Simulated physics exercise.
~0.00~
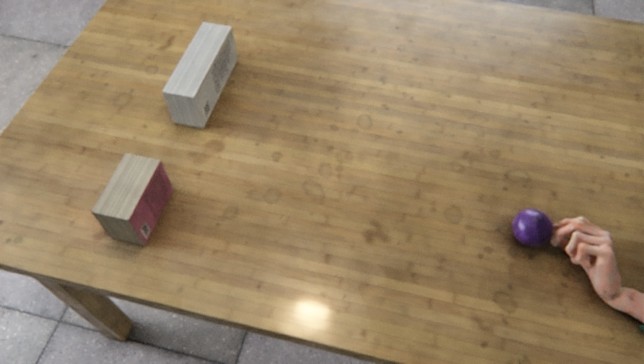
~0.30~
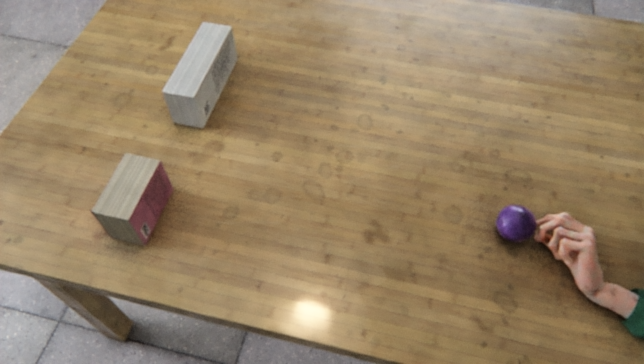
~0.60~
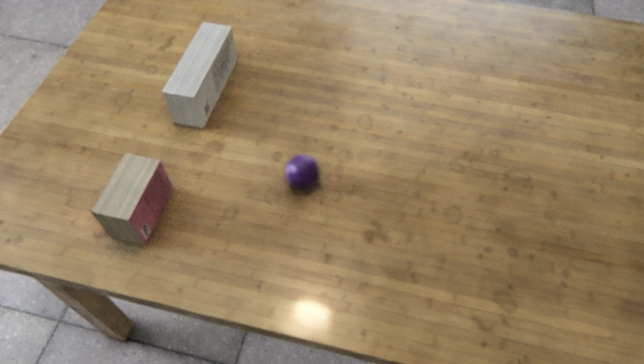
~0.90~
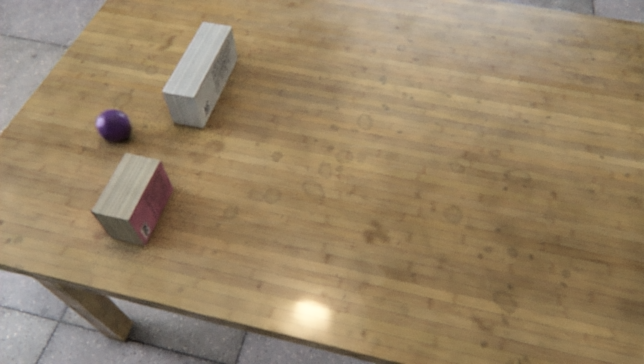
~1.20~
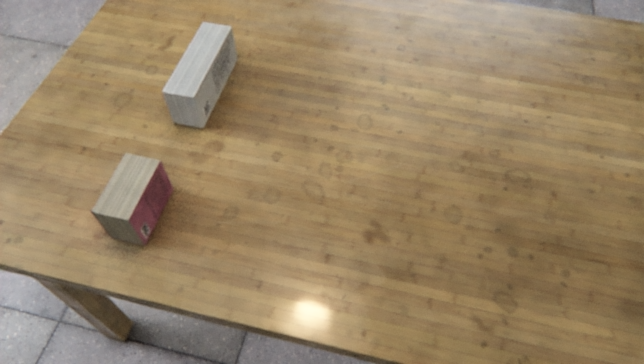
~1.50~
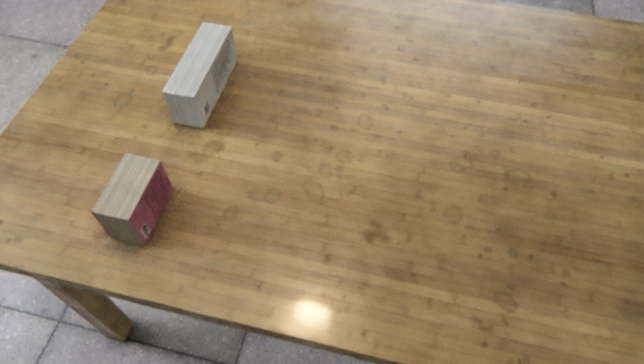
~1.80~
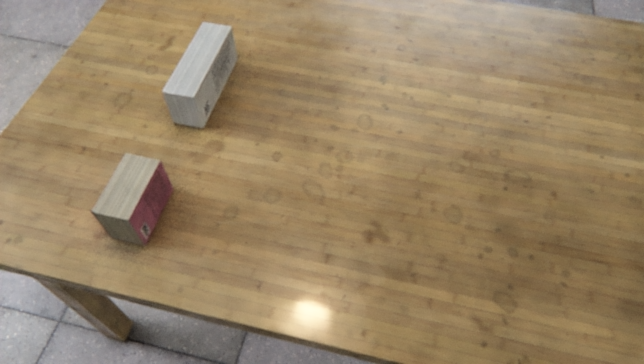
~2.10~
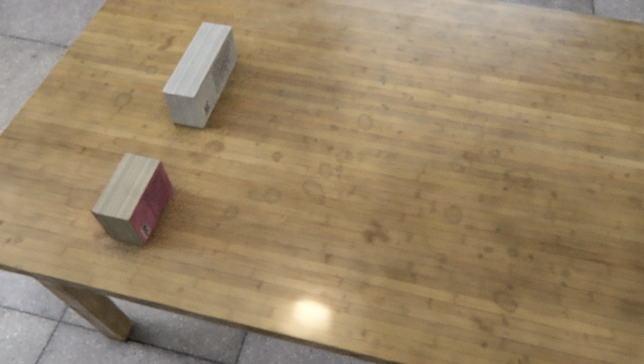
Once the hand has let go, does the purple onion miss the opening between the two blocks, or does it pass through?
It passes through the opening between the two blocks, and both of them stay in place.
